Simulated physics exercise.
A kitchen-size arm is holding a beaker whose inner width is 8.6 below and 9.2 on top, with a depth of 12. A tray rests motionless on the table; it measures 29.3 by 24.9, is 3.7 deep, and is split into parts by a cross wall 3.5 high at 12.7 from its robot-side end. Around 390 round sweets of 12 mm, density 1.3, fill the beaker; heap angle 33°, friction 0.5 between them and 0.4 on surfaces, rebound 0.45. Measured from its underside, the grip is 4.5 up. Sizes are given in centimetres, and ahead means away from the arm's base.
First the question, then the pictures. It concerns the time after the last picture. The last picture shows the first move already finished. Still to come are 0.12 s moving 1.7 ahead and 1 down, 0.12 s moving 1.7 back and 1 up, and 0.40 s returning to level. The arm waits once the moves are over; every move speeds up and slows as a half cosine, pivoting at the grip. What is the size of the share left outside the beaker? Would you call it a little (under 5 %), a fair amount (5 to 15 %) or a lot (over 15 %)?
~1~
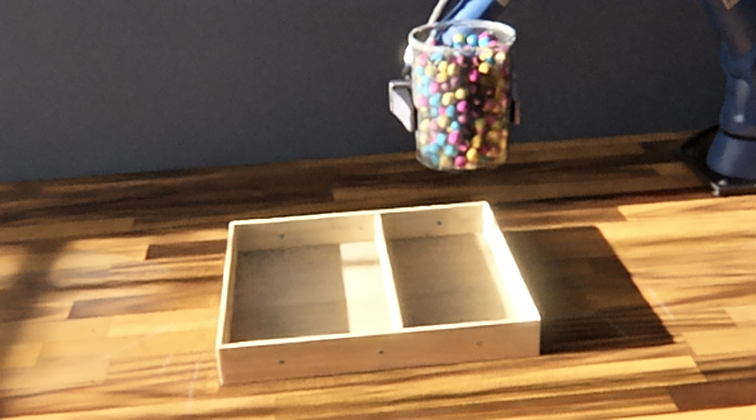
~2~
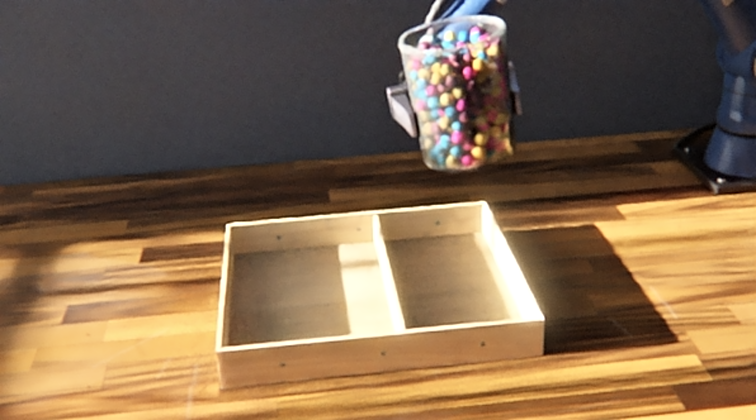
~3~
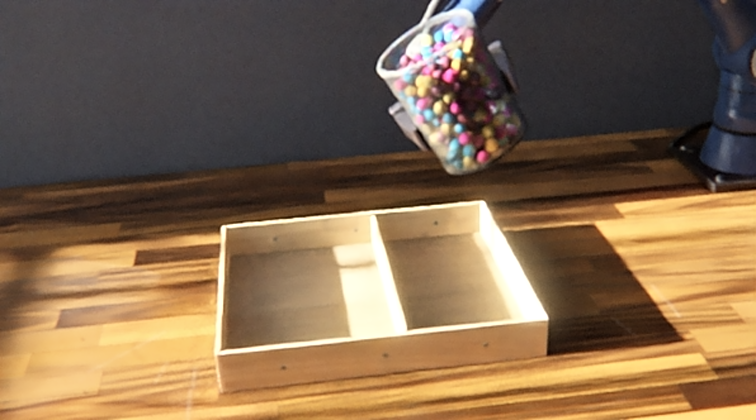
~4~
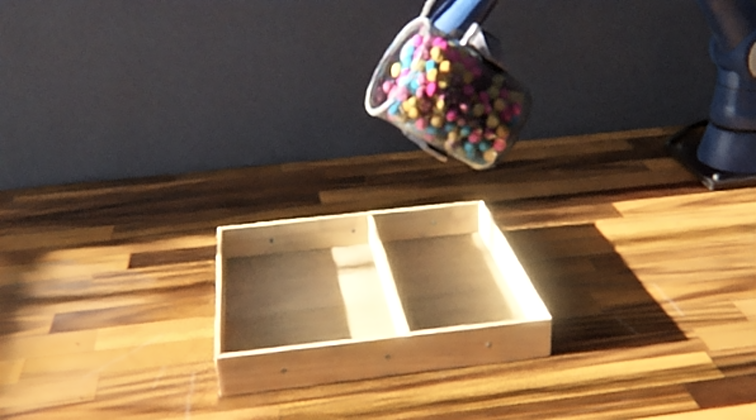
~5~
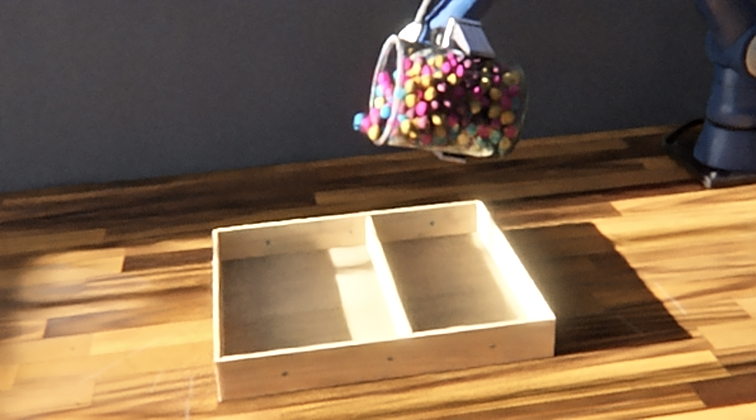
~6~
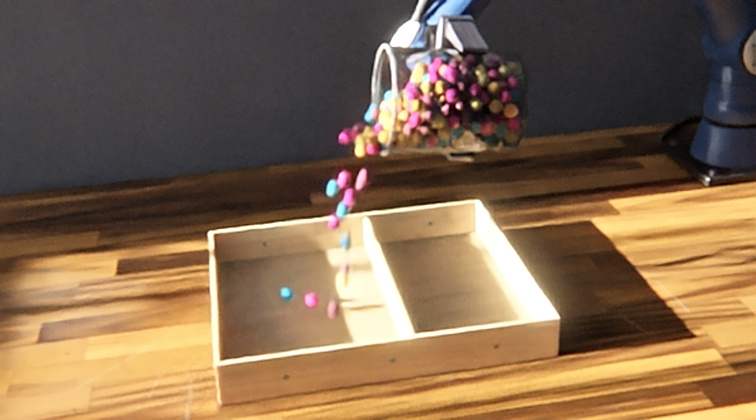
I would call it a lot, over 15 %.
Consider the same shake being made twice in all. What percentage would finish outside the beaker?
Estimate for that case: 25 %.
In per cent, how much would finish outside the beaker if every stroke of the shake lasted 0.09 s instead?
In that case some 25 per cent.
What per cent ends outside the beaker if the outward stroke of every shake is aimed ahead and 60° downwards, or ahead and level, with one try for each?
Some 15 and 25 per cent.
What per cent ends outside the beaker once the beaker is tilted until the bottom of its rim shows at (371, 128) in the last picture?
Somewhere around 10 %.
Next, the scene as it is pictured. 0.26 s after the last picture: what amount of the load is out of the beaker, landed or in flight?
I'd say some 15 percent.
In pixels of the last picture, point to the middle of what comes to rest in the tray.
Near pixel (297, 311).
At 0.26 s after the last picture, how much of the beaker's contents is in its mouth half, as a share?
About 45 percent.
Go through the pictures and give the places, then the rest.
In the first frame, beaker middle at (463, 97), level; upper third of the load around (463, 68), from x 420 to 505, top at y 40; 386 in the beaker.
In the second frame, beaker middle at (461, 95), tilted 8° forward; upper third of the load around (459, 66), from x 415 to 505, top at y 35.
In the third frame, beaker middle at (456, 95), tilted 29° forward; upper third of the load around (451, 67), from x 400 to 515, top at y 30.
In the fourth frame, beaker middle at (451, 98), tilted 54° forward; upper third of the load around (443, 74), from x 390 to 515, top at y 40.
In the fifth frame, beaker middle at (449, 101), tilted 75° forward; upper third of the load around (449, 80), from x 360 to 515, top at y 60.
In the sixth frame, beaker middle at (449, 101), tilted 83° forward; upper third of the load around (461, 81), from x 290 to 515, top at y 60; 371 in the beaker, 6 in the far-side part, 9 in flight or on a rim.
Then, 0.26 s after the last picture, tilted 83° forward, highest piece 23 above the table; 329 in the beaker, 34 in the far-side part, 23 in flight or on a rim.
Then, 0.51 s after the last picture, tilted 19° forward, highest piece 27 above the table; 309 in the beaker, 69 in the far-side part, 8 in flight or on a rim.
Then, 0.84 s after the last picture, level, highest piece 26 above the table; 309 in the beaker, 77 in the far-side part.
Then, 1.89 s after the last picture, level, highest piece 26 above the table; 309 in the beaker, 77 in the far-side part.
Final count, 309 in the beaker, 77 in the far-side part. That is 20 % outside the beaker.
